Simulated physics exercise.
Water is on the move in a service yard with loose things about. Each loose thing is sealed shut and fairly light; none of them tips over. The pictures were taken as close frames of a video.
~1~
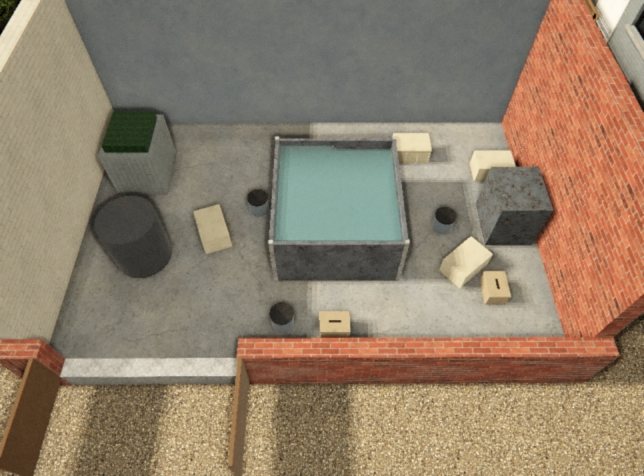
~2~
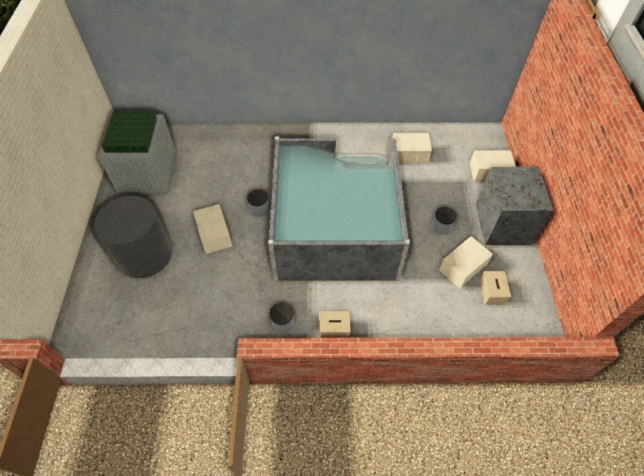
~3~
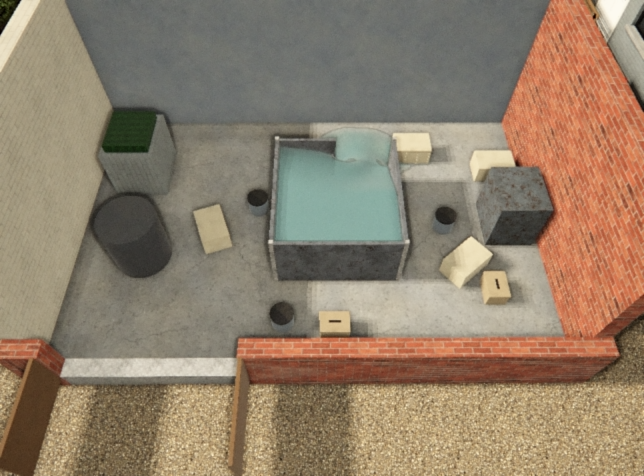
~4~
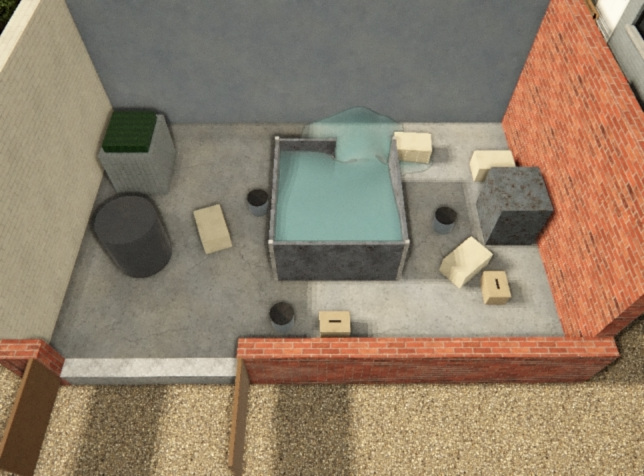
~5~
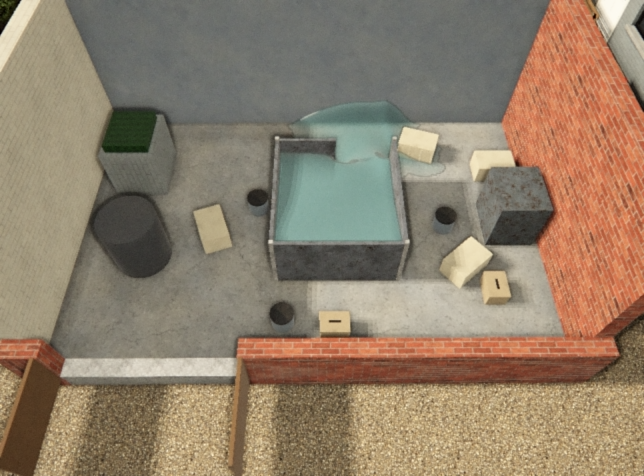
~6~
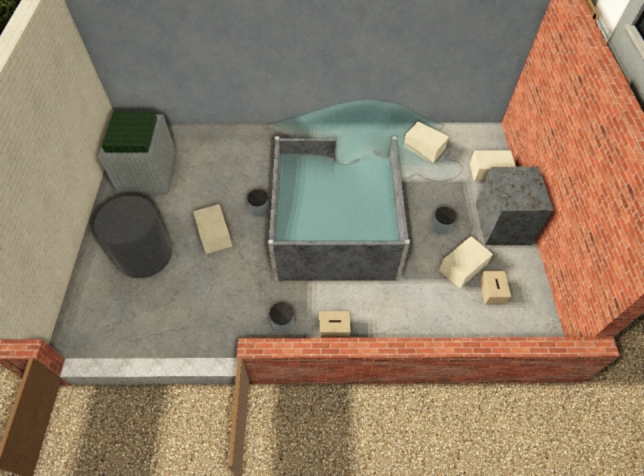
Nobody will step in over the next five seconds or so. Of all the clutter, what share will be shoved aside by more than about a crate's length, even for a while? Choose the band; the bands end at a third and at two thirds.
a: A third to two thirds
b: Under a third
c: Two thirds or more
Under a third (b).
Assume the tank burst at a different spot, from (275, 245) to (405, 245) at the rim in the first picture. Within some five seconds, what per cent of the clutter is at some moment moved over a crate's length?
About 70 %.
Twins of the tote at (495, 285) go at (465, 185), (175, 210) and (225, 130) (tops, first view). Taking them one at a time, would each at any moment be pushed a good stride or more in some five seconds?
Shoved clear, shoved clear, shoved clear.
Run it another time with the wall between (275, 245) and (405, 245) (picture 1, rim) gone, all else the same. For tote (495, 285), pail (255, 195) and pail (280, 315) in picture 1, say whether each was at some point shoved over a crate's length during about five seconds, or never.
Results in order: Moved that far / stayed within it / moved that far.
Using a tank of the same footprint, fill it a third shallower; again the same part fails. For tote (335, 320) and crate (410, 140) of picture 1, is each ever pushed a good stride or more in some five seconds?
Below that mark, over that mark.
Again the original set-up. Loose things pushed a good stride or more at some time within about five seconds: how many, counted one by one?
Total: 3.
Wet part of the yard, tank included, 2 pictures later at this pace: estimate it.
Something close to 25 per cent.
A moment on, 1 of 10 are well off their spots; 0 afloat.
Next, 2 of 10 are well off their spots; 0 afloat.
Later, 1 of 10 are well off their spots; 2 afloat.
In the end, 2 of 10 are well off their spots, and 3 have been at some point; 5 afloat.
